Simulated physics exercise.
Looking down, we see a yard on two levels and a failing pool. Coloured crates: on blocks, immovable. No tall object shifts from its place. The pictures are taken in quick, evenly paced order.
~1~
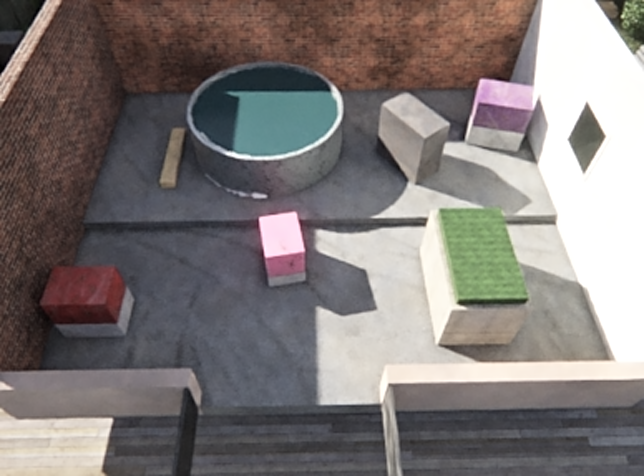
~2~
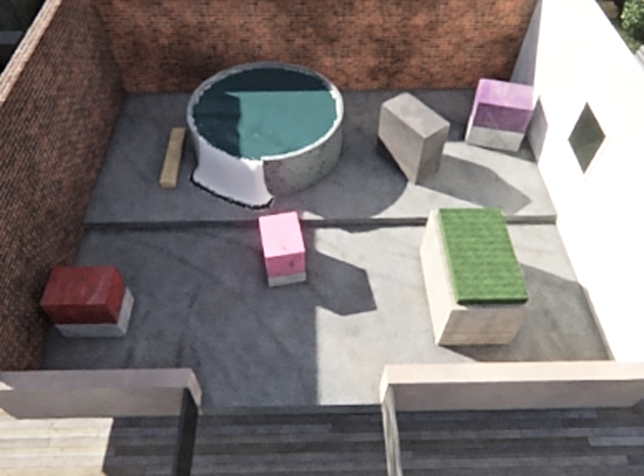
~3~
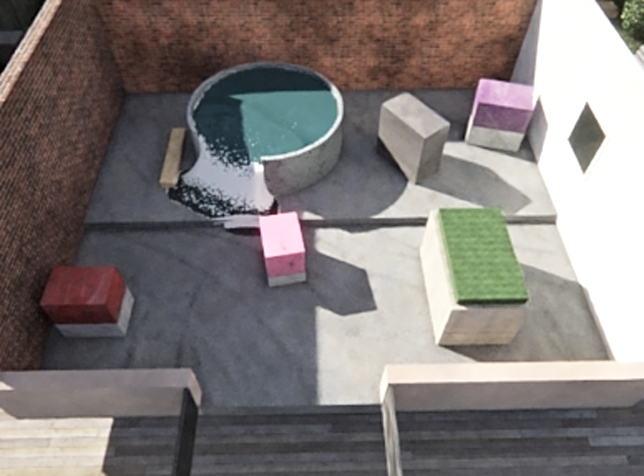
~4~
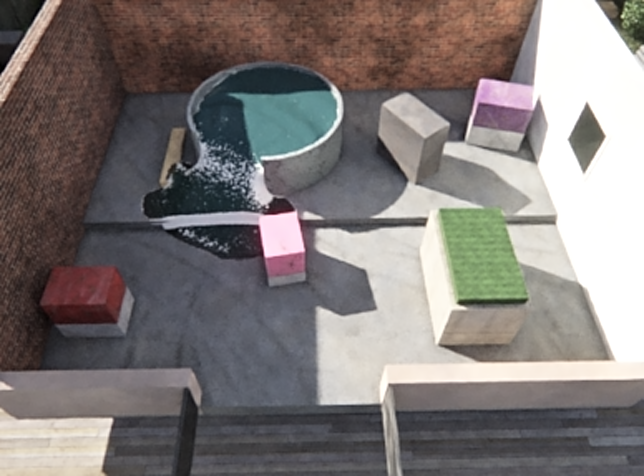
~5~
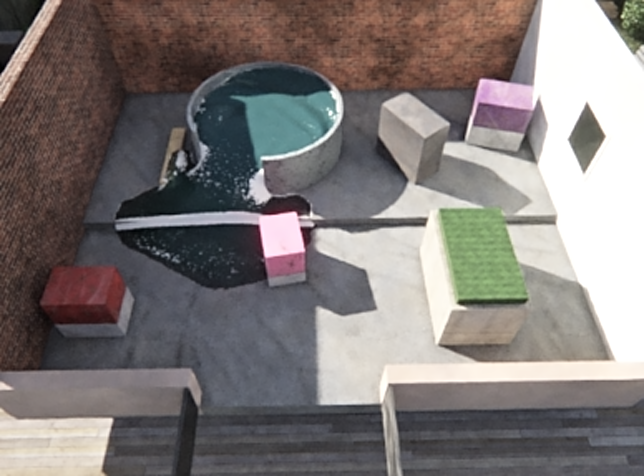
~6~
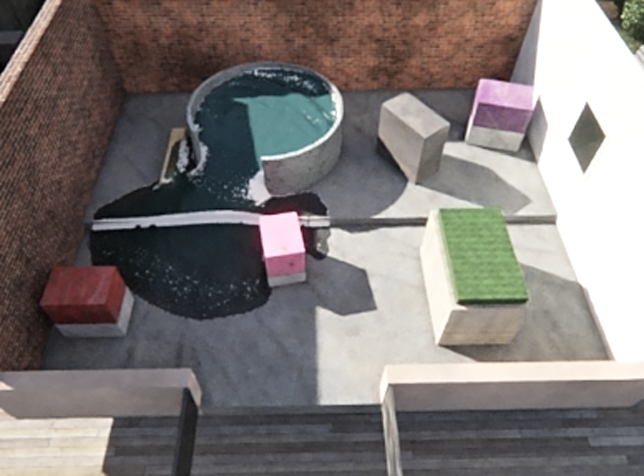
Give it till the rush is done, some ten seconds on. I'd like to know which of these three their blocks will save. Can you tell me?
As I see it, the purple crate will not be reached; the red crate will be reached; the pink crate will not be reached.
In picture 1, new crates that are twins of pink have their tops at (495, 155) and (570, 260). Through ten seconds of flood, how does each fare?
Is left dry, is left dry.
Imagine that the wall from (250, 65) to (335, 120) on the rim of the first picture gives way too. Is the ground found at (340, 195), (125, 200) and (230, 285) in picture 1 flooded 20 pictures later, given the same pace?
Taken in turn, that's reached, reached, and finally not reached.
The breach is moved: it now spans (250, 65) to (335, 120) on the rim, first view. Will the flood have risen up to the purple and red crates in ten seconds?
Taking them in turn, the purple one is swamped, and the red one is left untouched.
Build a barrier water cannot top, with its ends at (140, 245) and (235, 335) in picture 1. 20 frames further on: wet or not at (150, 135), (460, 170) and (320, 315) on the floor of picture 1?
Outcome by spot, in order - watered, unwatered, watered.
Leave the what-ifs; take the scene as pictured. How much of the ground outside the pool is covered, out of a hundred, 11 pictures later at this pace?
I reckon around 35 %.
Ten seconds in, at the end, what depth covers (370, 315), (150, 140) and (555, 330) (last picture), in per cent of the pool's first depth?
Roughly 8 per cent, 6 per cent and 8 per cent.
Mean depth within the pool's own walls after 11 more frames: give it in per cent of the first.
I'd put it close to 52 percent.
A moment on, water covers 30 % of the floor; the purple crate not reached, the red crate water round its plinth, the pink crate water round its plinth.
Next, water covers 35 % of the floor; the purple crate not reached, the red crate water round its plinth, the pink crate water round its plinth.
Then, water covers 40 % of the floor; the purple crate not reached, the red crate water round its plinth, the pink crate water round its plinth.
Later, water covers 60 % of the floor; the purple crate not reached, the red crate water round its plinth, the pink crate water round its plinth.
In the end, water covers 70 % of the floor; the purple crate stayed above the water, the red crate was topped, the pink crate stayed above the water.
